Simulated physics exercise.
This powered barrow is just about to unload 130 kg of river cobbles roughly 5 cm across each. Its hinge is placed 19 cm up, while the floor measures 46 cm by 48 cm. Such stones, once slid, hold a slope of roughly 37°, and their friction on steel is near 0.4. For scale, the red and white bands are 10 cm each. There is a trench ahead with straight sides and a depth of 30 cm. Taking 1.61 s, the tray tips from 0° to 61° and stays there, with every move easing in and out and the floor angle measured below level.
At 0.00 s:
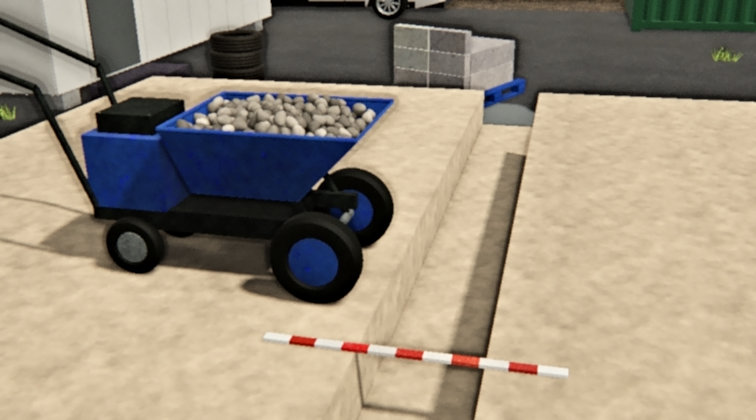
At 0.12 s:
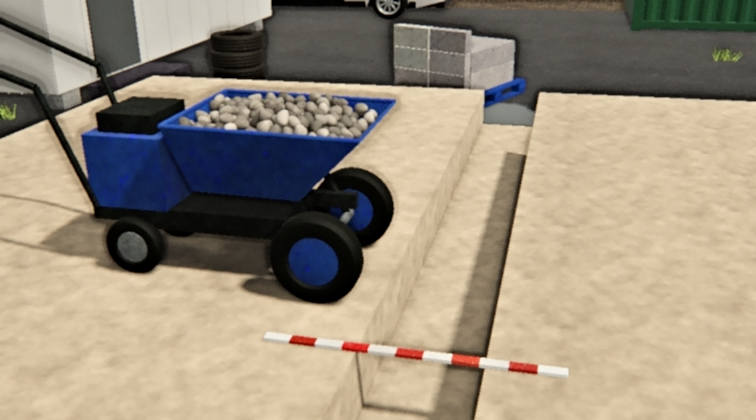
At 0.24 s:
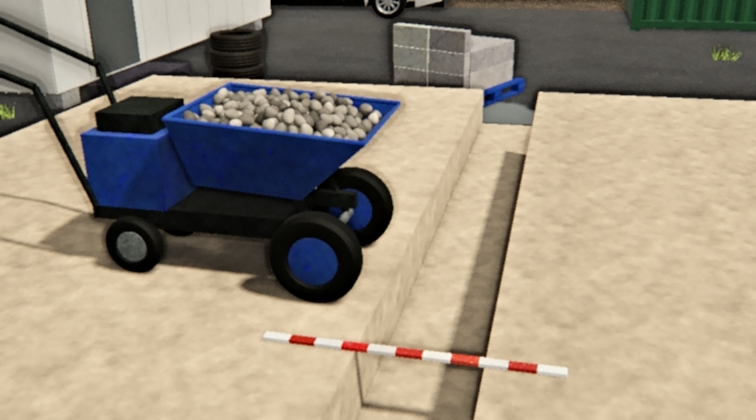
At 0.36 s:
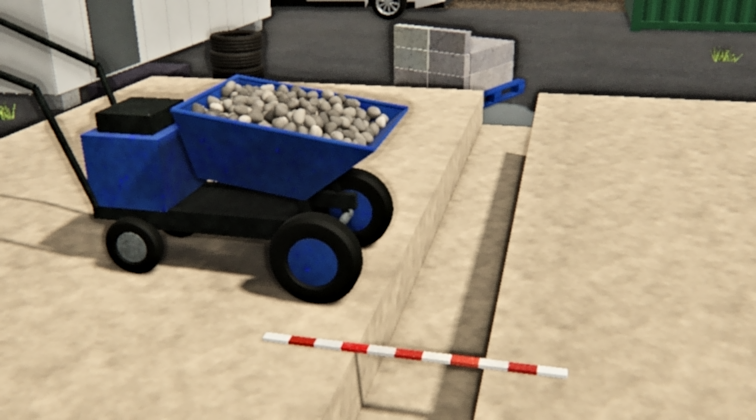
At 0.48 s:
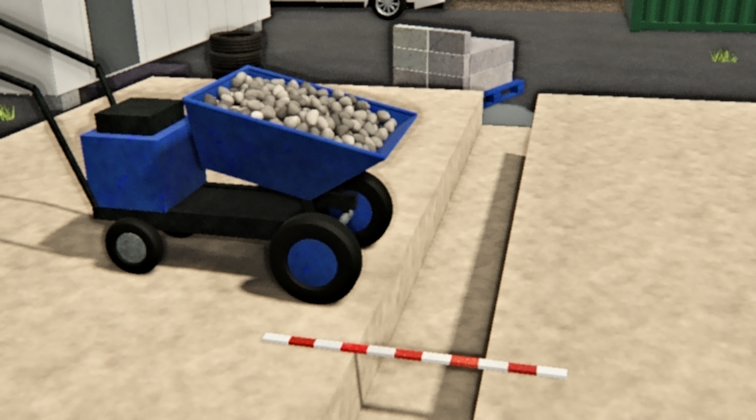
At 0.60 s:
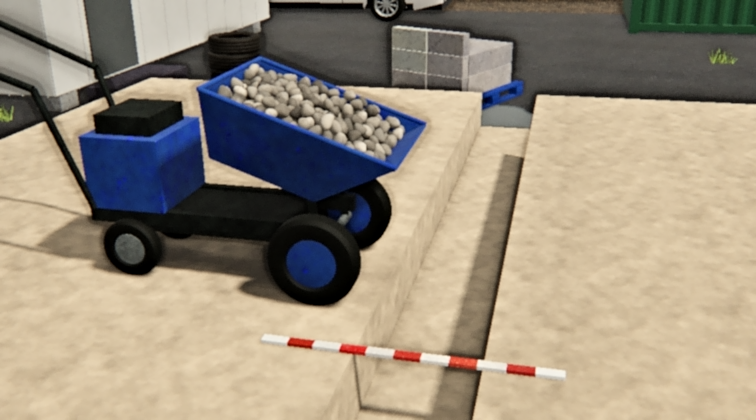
The blue tray of a small wheeled barrow, heaped with gray stones, slowly tilted up at its left end beside a straight-sided trench, its right lip moving forward and down while the wheels stayed put.
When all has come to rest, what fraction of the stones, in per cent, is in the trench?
At the end about 61 per cent of the stones are there.
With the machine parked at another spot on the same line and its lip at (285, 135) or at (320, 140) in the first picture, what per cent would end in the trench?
Roughly 100 in a hundred, then 90 in a hundred.
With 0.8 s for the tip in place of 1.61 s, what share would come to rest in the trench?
Near 50 per cent.
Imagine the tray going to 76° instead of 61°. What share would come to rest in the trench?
In that case near 55 per cent.
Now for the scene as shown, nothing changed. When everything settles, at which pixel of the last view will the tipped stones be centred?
Roughly (484, 328), I'd say.
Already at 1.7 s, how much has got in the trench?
Roughly 15% by that time.
After 1.2 s the floor is at 52°; 100 % in the tray; the foremost stones are at (456, 203).
After 1.7 s the floor is at 61°; 63 % in the tray, 17 % in the trench, 20 % past the trench; the foremost stones are at (571, 302).
After 2.1 s the floor is at 61°; 34 % in the tray, 29 % in the trench, 37 % past the trench; the foremost stones are at (658, 297).
After 4.0 s the floor is at 61°; 0 % in the tray, 61 % in the trench, 39 % past the trench; the foremost stones are at (699, 313).
